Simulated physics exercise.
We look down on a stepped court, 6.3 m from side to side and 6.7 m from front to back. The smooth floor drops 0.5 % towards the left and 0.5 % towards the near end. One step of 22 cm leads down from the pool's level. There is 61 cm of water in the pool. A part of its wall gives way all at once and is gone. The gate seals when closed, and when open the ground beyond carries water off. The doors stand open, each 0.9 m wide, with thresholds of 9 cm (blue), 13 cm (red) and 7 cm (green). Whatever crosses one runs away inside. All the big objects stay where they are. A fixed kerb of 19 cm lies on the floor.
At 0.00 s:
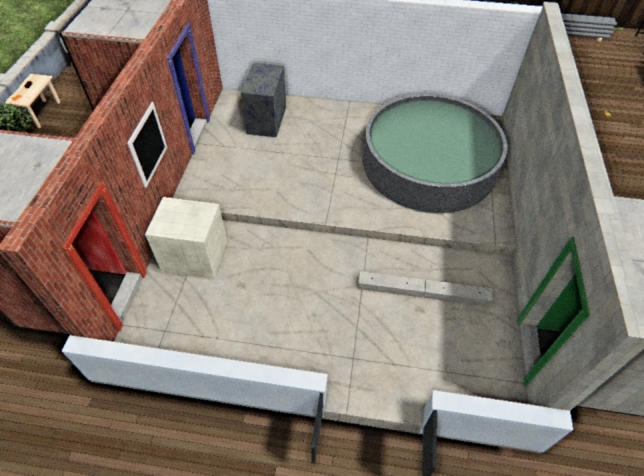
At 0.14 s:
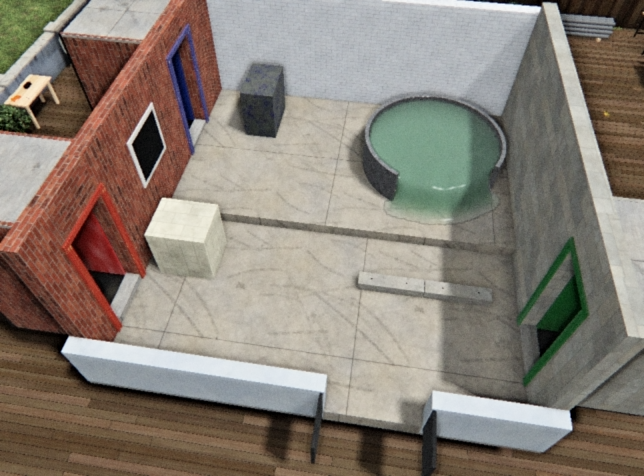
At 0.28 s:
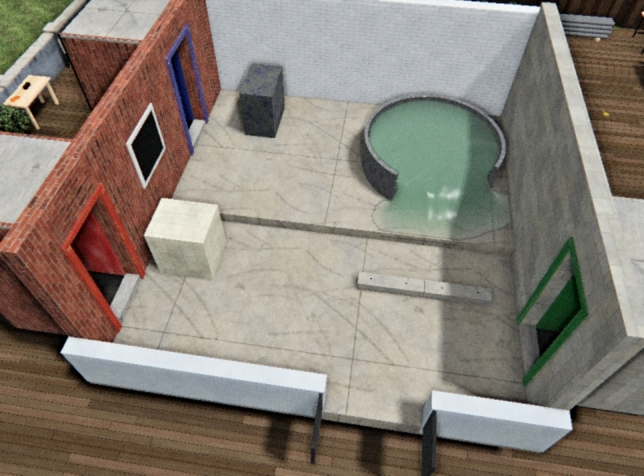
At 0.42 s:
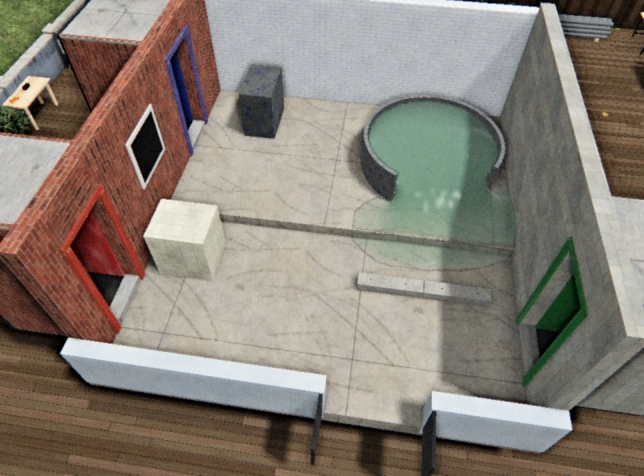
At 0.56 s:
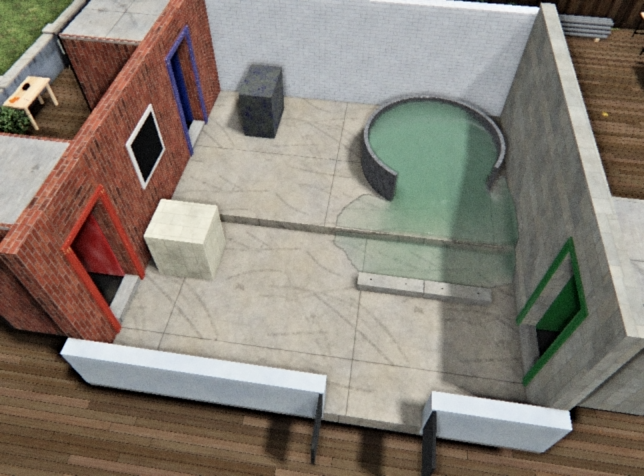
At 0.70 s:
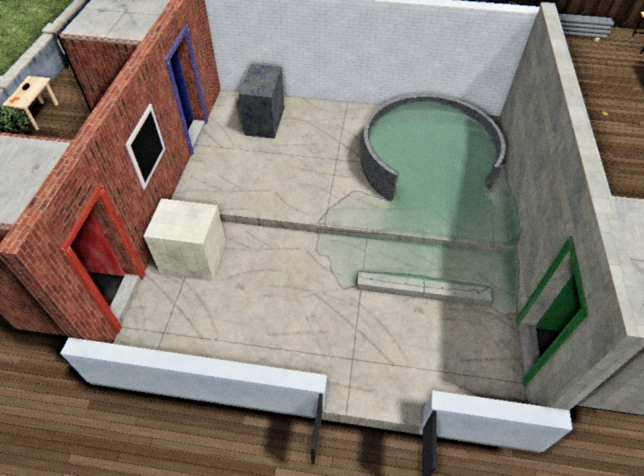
In this clip, a round pool of green water stands in a walled court until the near part of its rim disappears, and water pours through the gap, spreading over the step and around the low block on the floor.
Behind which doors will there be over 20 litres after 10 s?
The water let in: At the blue door it stays under the limit; at the red door it passes the limit; at the green door it passes the limit.
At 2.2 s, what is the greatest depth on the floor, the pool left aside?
About 44 cm.
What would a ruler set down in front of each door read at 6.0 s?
Depths in cm: Blue 0, red 21, green 7.
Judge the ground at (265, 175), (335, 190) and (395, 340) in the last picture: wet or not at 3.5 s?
In that order: Still dry, still dry, under water.
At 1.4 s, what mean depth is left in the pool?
Roughly 38 cm on average.
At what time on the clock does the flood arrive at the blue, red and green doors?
Arrival: Blue not within the 10 s, red 2.8 s, green 0.8 s.
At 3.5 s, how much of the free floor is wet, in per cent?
Some 60 per cent of it.
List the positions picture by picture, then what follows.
In the first frame, still water, 61 cm deep, in the pool at (435, 140).
In the second frame, water pours out at (447, 203) and has run 1.1 m, to (495, 198); deepest outside 30 cm, 61 cm at the pool's back.
In the third frame, water pours out at (446, 204) and has run 1.3 m, to (377, 218); deepest outside 32 cm, 61 cm at the pool's back.
In the fourth frame, water pours out at (445, 206) and has run 1.7 m, to (358, 229); deepest outside 29 cm, 61 cm at the pool's back.
In the fifth frame, the front is at (340, 243), 2.0 m from the gap at (445, 206); 4.6 m2 of floor is under water; 60 cm left at the back of the pool.
In the sixth frame, the front is at (322, 248), 2.4 m from the gap at (445, 206); 5.5 m2 of floor is under water; 55 cm left at the back of the pool.
After 1.4 s water covers 30 % of the floor and is deepest (45 cm) near (462, 288); blue door not reached, red door not reached, green door 14 cm at the sill, 1 L in.
After 2.2 s water covers 45 % of the floor and is deepest (44 cm) near (518, 423); blue door not reached, red door not reached, green door 14 cm at the sill, 17 L in.
After 3.5 s water covers 60 % of the floor and is deepest (30 cm) near (484, 291); blue door not reached, red door 6 cm at the sill, 0 L in, green door 11 cm at the sill, 38 L in.
After 6.0 s water covers 60 % of the floor and is deepest (26 cm) near (110, 352); blue door not reached, red door 21 cm at the sill, 44 L in, green door 7 cm at the sill, 63 L in.
After 10.0 s water covers 60 % of the floor and is deepest (18 cm) near (115, 341); blue door not reached, red door 17 cm at the sill, 123 L in, green door 4 cm at the sill, 66 L in.
